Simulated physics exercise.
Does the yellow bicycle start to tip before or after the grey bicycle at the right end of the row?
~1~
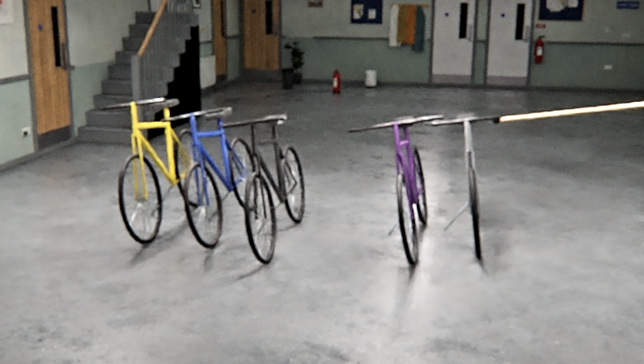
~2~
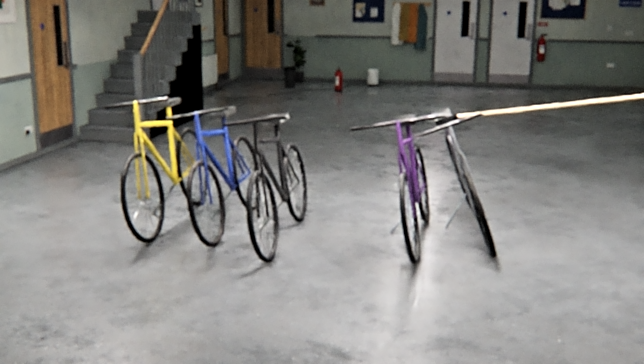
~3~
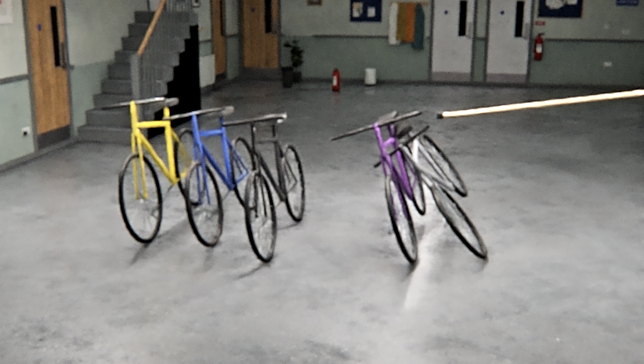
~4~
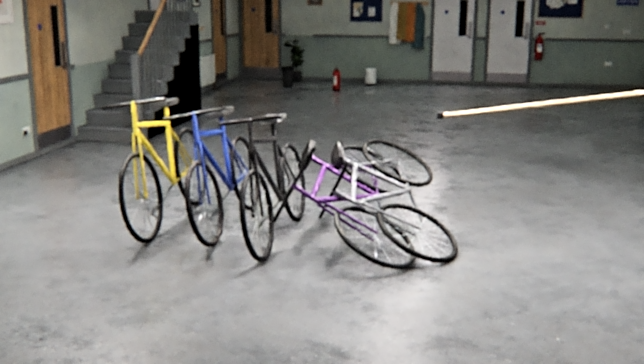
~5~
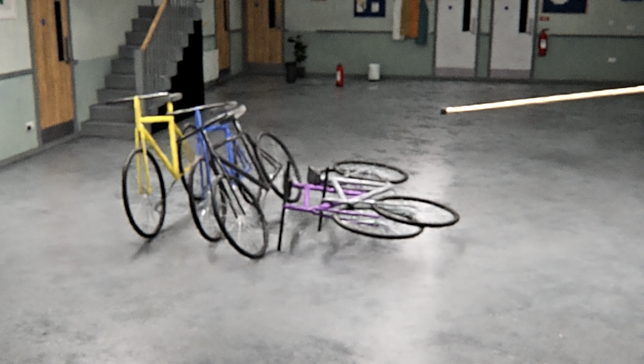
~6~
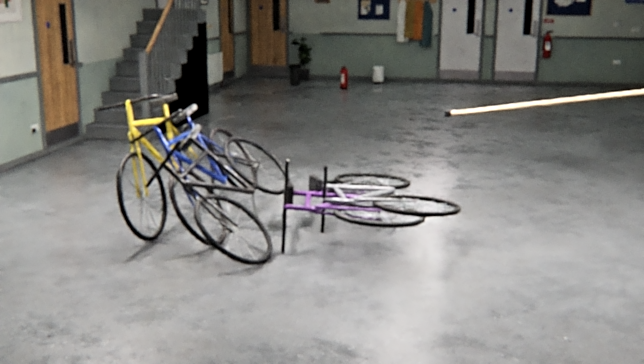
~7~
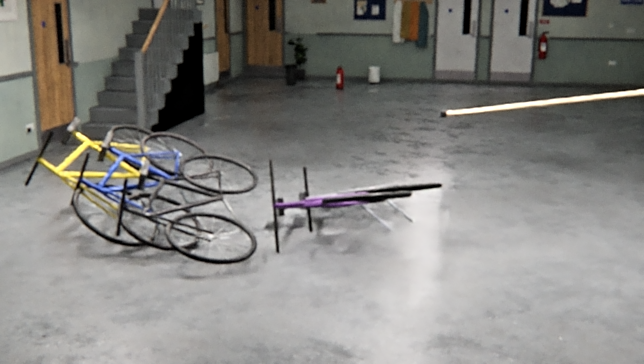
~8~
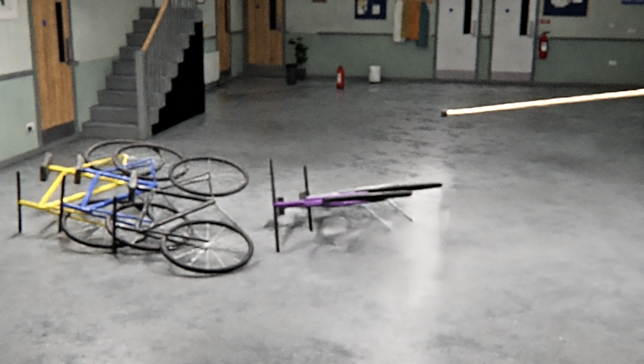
The yellow bicycle starts to tip after the grey one. The grey bicycle leans over as the pole pushes it, while the yellow one stays upright until the fall has travelled along the row.
